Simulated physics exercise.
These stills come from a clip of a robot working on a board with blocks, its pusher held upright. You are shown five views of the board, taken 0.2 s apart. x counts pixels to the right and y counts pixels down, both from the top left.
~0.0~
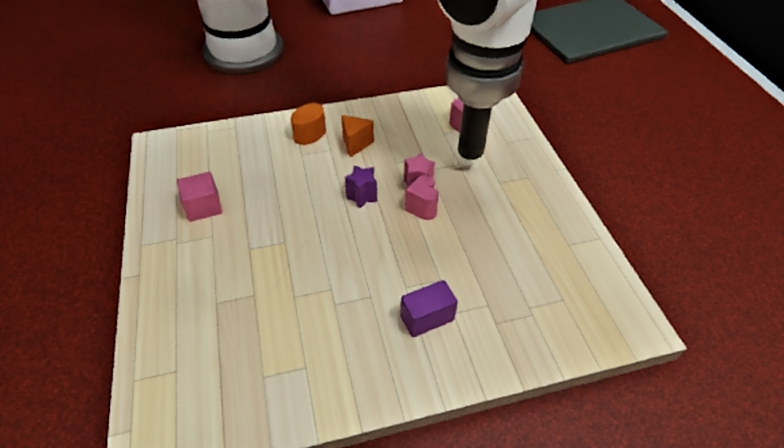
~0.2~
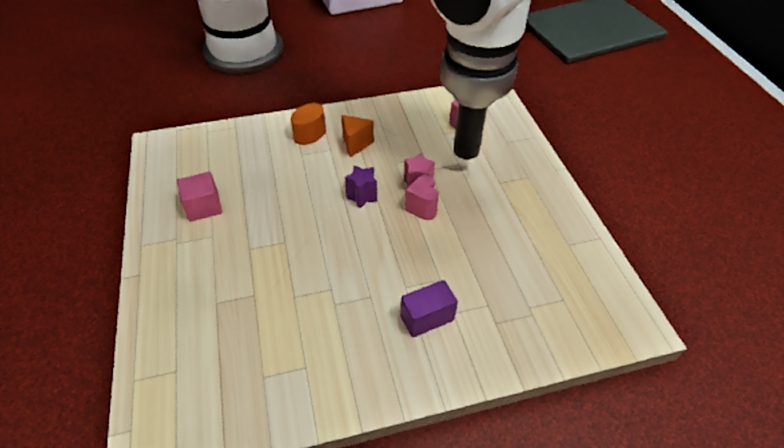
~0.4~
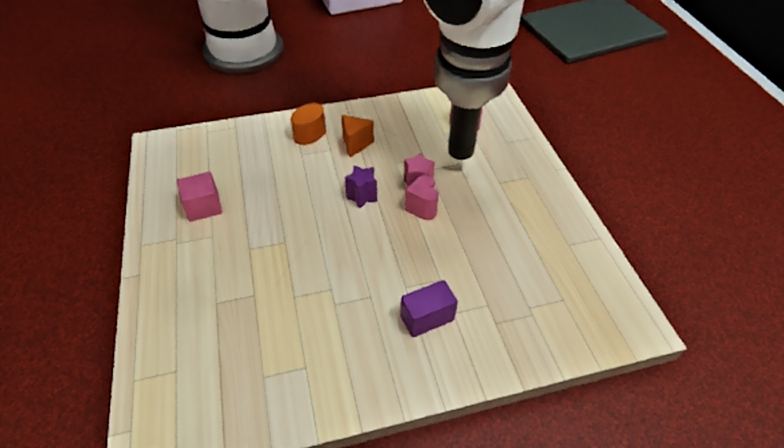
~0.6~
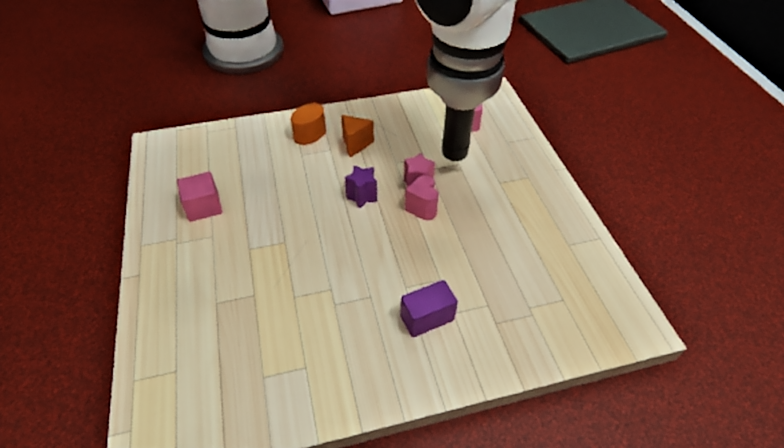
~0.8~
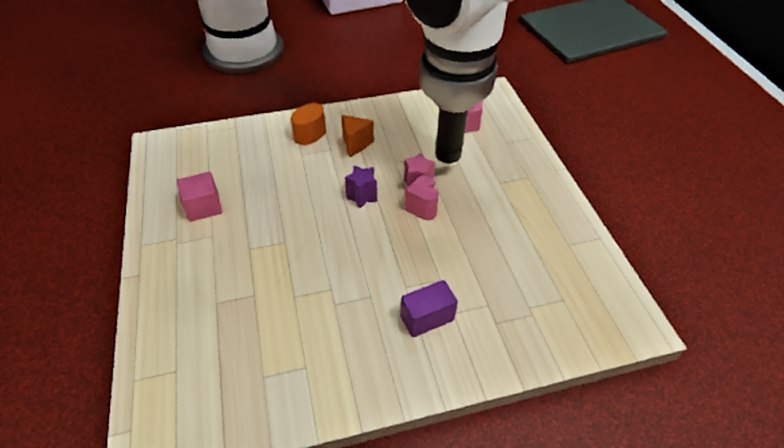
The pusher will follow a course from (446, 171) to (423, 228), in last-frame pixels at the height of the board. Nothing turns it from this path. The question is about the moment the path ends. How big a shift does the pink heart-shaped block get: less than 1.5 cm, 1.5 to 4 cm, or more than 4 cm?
It falls in the over 4 cm band.
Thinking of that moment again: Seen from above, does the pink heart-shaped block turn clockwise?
I expect not.
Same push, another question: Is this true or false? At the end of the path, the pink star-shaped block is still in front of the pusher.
My answer: False.
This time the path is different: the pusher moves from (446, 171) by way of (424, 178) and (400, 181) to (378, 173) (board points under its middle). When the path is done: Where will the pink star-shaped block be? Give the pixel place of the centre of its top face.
My estimate: (374, 171).
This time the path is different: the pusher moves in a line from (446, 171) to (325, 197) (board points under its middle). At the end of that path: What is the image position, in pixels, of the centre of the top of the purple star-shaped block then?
My estimate: (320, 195).
On the path given first. Halfway along, pusher at (437, 183); pink star-shaped block at (412, 170), turned 65° clockwise; pink heart-shaped block at (420, 193), turned 25° anticlockwise.
At the end, pusher at (424, 212); purple star-shaped block unmoved; pink star-shaped block at (411, 171), turned 70° clockwise; pink heart-shaped block at (402, 217), turned 20° anticlockwise.
